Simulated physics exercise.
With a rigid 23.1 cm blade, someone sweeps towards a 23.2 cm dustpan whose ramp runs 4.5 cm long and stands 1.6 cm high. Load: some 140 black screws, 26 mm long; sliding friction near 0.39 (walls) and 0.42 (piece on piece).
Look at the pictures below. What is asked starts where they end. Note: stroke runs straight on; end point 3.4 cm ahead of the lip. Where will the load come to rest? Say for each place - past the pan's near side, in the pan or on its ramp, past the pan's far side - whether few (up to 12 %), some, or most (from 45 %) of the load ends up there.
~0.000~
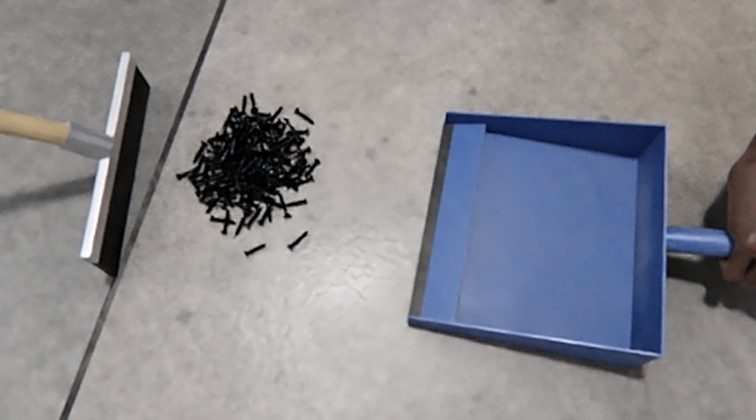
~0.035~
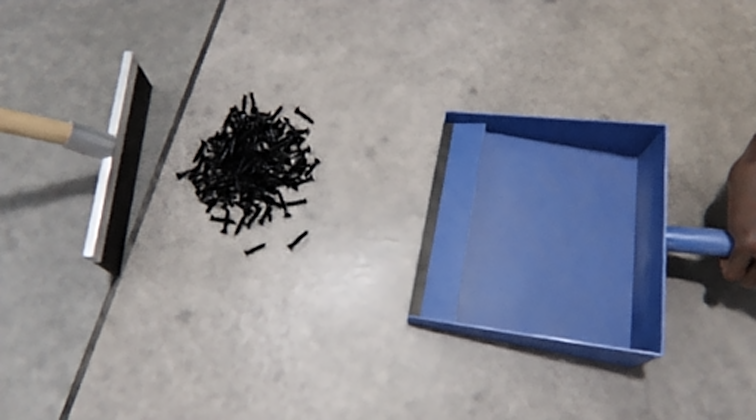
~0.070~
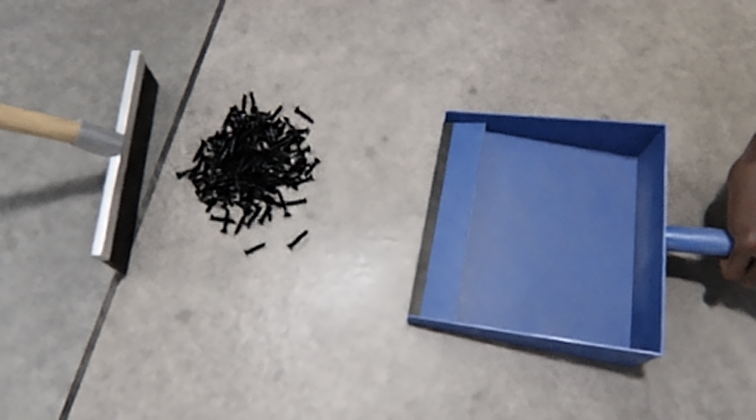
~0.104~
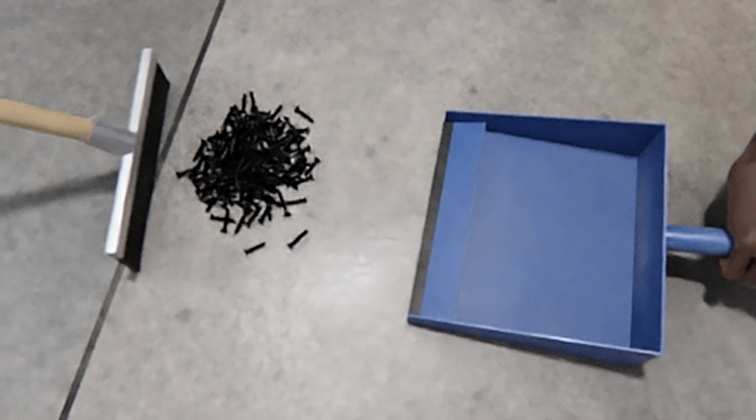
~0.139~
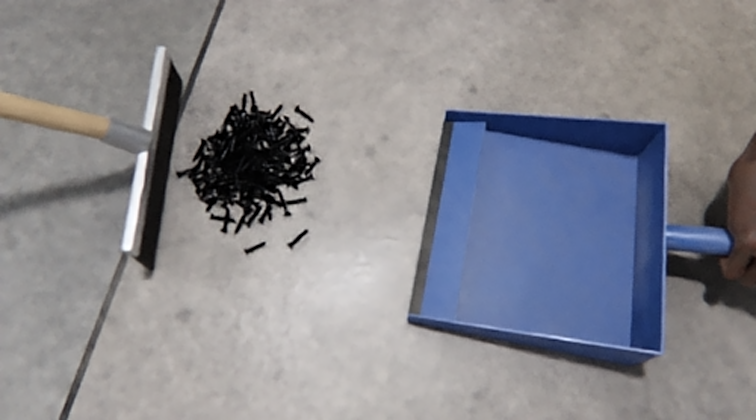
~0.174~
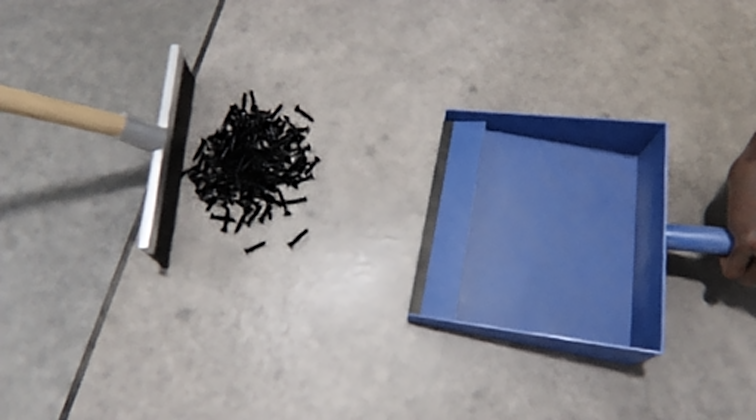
Near side: Few, pan: Few, far side: Some.
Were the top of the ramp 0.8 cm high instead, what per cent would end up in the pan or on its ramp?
In that case roughly 10 percent.
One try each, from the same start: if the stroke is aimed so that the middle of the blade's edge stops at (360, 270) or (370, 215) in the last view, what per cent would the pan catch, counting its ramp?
Roughly 0 % and 5 %.
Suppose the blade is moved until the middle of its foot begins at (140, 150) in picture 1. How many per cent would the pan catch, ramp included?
The pan and its ramp would take some 10 per cent.
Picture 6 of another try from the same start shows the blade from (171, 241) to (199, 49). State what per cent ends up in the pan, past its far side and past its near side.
Per cent by place - pan 10, far side 30, near side 0.
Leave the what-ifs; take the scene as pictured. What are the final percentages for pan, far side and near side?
Near side 0 %, pan 5 %, far side 25 %.
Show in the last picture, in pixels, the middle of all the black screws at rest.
Estimated resting centre: Around (419, 147).
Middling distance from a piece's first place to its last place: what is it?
Some 20 cm.
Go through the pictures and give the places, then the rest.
In the first frame, blade from (91, 258) to (130, 62), moved 0.0 cm, 0 of the pieces shifted so far; middle of the pieces at (252, 163); pan at (548, 239).
In the second frame, blade from (94, 257) to (132, 61), moved 0.3 cm, 0 of the pieces shifted so far; middle of the pieces at (252, 163).
In the third frame, blade from (102, 255) to (139, 60), moved 1.0 cm, 0 of the pieces shifted so far; middle of the pieces at (252, 162).
In the fourth frame, blade from (116, 253) to (151, 58), moved 2.3 cm, 0 of the pieces shifted so far; middle of the pieces at (252, 162).
In the fifth frame, blade from (132, 251) to (165, 56), moved 3.8 cm, 0 of the pieces shifted so far; middle of the pieces at (252, 162).
In the sixth frame, blade from (148, 248) to (178, 54), moved 5.3 cm, 0 of the pieces shifted so far; middle of the pieces at (252, 161); pan at (548, 236). Its pace works out near 0.42 m/s, heading 19 degrees away from the viewer's side.
After 0.44 s, middle of the blade 17 cm from the lip; 0 % over the lip, far side 5 %, near side 0 %.
Then, at 0.62 s, middle of the blade 10 cm from the lip; 0 % over the lip, far side 10 %, near side 0 %.
After 0.92 s, middle of the blade 6 cm from the lip; 5 % over the lip, far side 25 %, near side 0 %.
In the end, at 1.5 s, near side 0 %, pan 5 %, far side 25 %, in front of the lip or behind the blade 70 %.
